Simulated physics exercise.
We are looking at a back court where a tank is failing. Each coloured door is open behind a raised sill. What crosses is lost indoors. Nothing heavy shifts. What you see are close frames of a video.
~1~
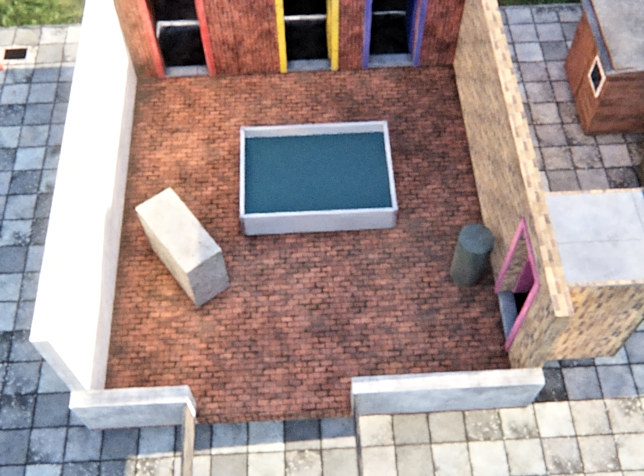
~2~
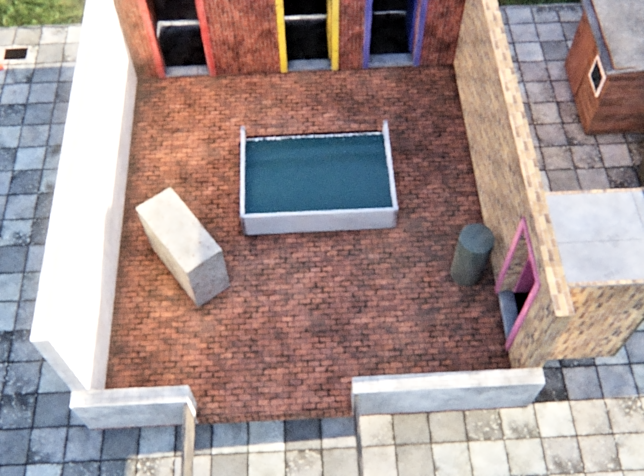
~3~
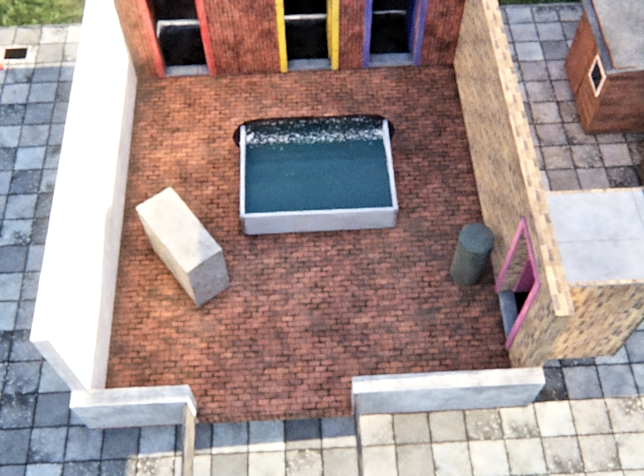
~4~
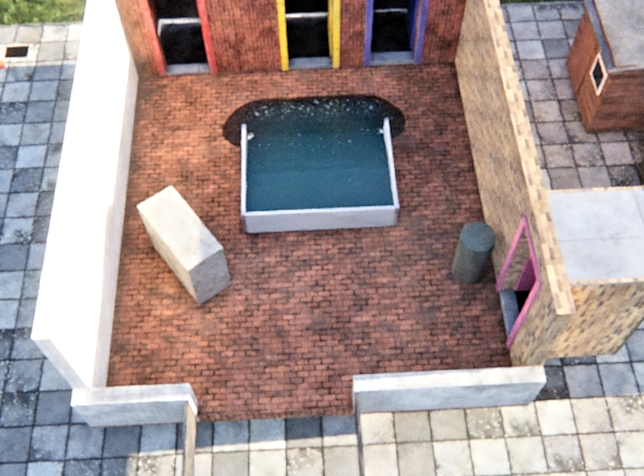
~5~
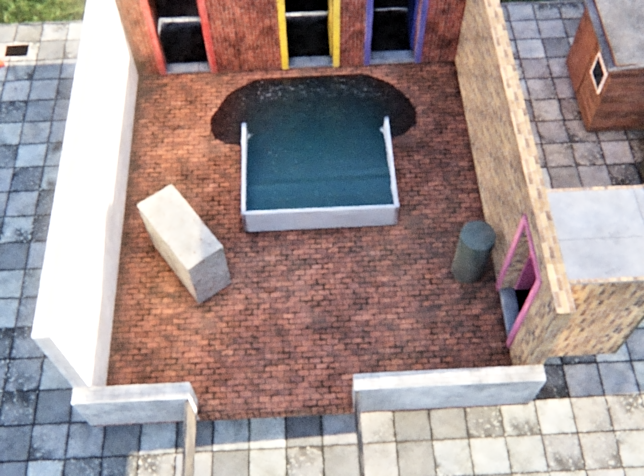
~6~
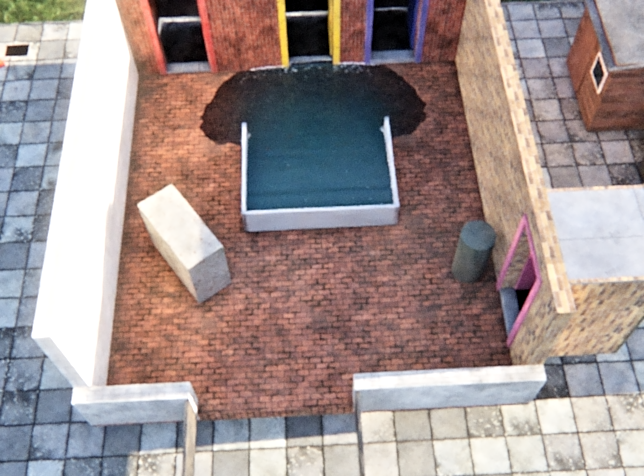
Water lies still in a rectangular tank on a walled brick court until the tank's far side opens and it pours out. A dark, wet patch spreads across the bricks behind the tank, widening left and right and reaching the foot of the yellow doorway, while the pale block and grey cylinder stay put.
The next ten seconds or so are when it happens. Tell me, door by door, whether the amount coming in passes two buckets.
At the pink door it stays within two buckets; at the blue door it passes two buckets; at the yellow door it passes two buckets; at the red door it passes two buckets.
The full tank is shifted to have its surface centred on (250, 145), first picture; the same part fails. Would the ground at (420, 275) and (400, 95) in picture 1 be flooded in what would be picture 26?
Points in order: Bare; inundated.
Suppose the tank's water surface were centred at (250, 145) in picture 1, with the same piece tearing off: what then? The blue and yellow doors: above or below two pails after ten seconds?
In short: The blue door keeps below it, the yellow door passes that mark.
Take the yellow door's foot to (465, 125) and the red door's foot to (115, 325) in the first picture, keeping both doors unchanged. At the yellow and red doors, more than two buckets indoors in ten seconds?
Taking them in turn, the yellow one tops the two-pail mark and the red one falls short.
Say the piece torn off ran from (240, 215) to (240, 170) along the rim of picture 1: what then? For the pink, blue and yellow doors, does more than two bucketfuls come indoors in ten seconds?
The pink one remains below, the blue one remains below, and the yellow one remains below.
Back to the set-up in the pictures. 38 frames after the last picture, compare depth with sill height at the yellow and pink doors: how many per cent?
Depth ratios, approx.: 110 and 20 percent.
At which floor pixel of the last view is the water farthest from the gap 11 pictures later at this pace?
Roughly at (139, 81).
A moment on, water covers 20 % of the floor; the pink door not reached, the blue door under two buckets in, the yellow door far over two buckets in, the red door wet at the sill, nothing in.
Next, water covers 25 % of the floor; the pink door not reached, the blue door over two buckets in, the yellow door far over two buckets in, the red door under two buckets in.
Then, water covers 35 % of the floor; the pink door not reached, the blue door over two buckets in, the yellow door far over two buckets in, the red door over two buckets in.
Later, water covers 65 % of the floor; the pink door wet at the sill, nothing in, the blue door over two buckets in, the yellow door far over two buckets in, the red door over two buckets in.
In the end, water covers 90 % of the floor; the pink door wet at the sill, nothing in, the blue door over two buckets in, the yellow door far over two buckets in, the red door over two buckets in.
